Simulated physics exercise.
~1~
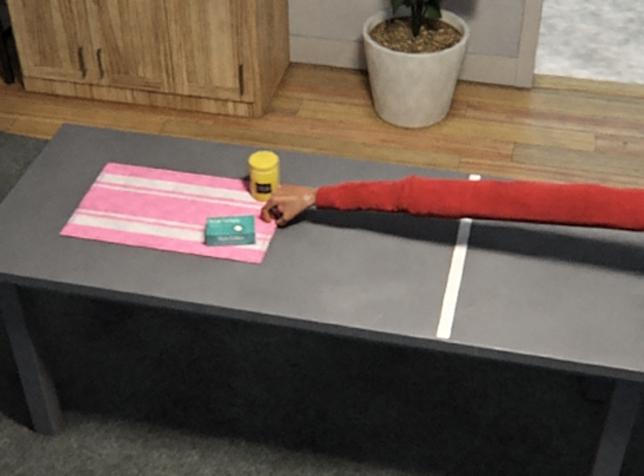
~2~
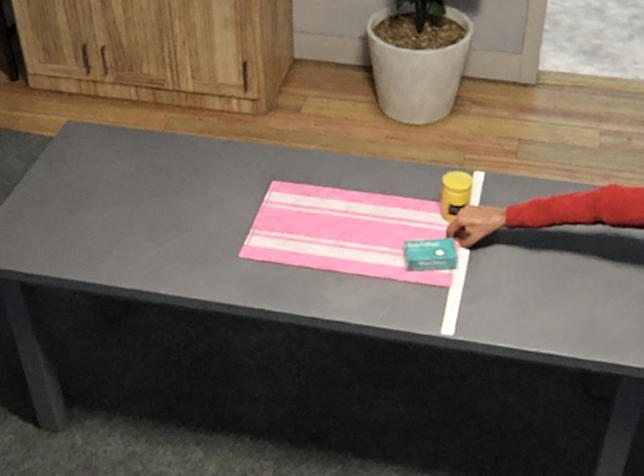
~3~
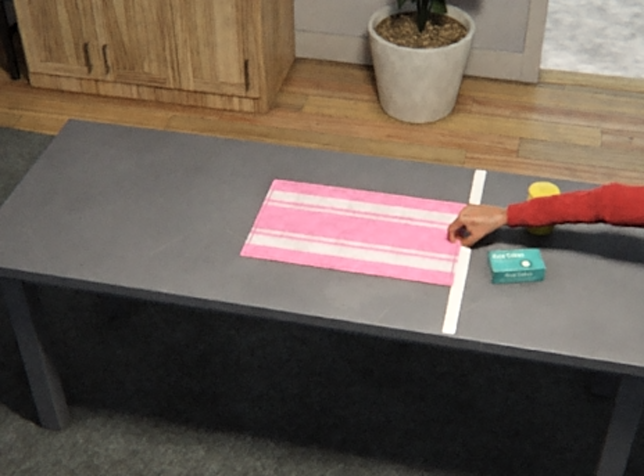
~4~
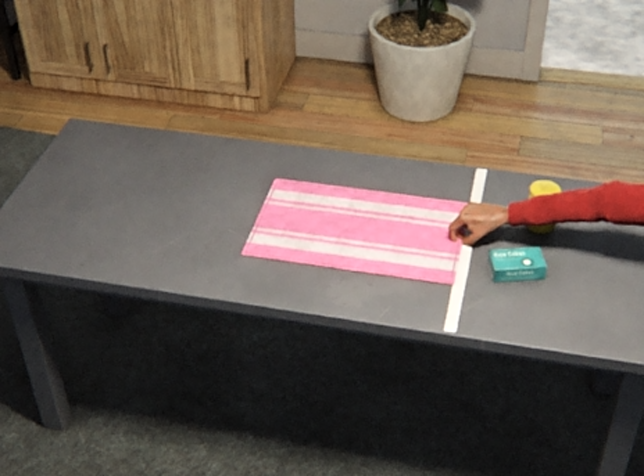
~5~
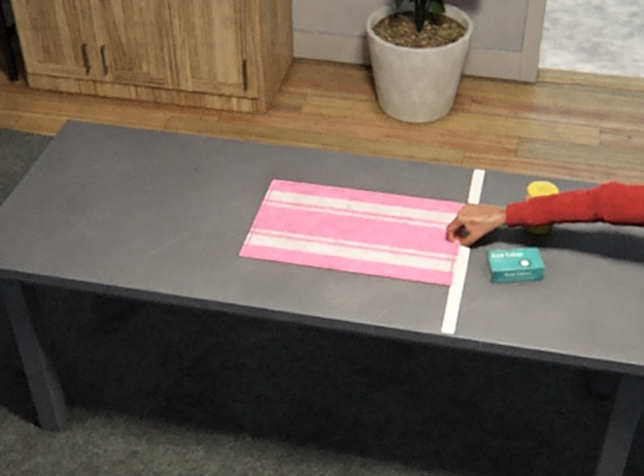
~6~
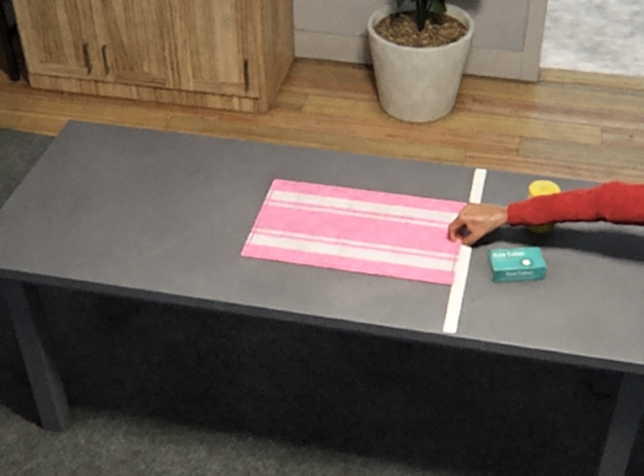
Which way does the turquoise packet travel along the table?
It travels to the right, first riding on the cloth and then sliding past the white tape.
To begin with, a hand in a red sleeve grips the edge of a pink striped cloth on a grey table, with a small turquoise packet and a yellow jar resting near that edge. The hand draws the cloth to the right, and both things ride along with it toward a strip of white tape. The cloth halts with its hem at the tape, but the jar and the packet slide on past it. At the end, both sit still on the bare table beyond the tape, the jar upright and partly hidden behind the arm.
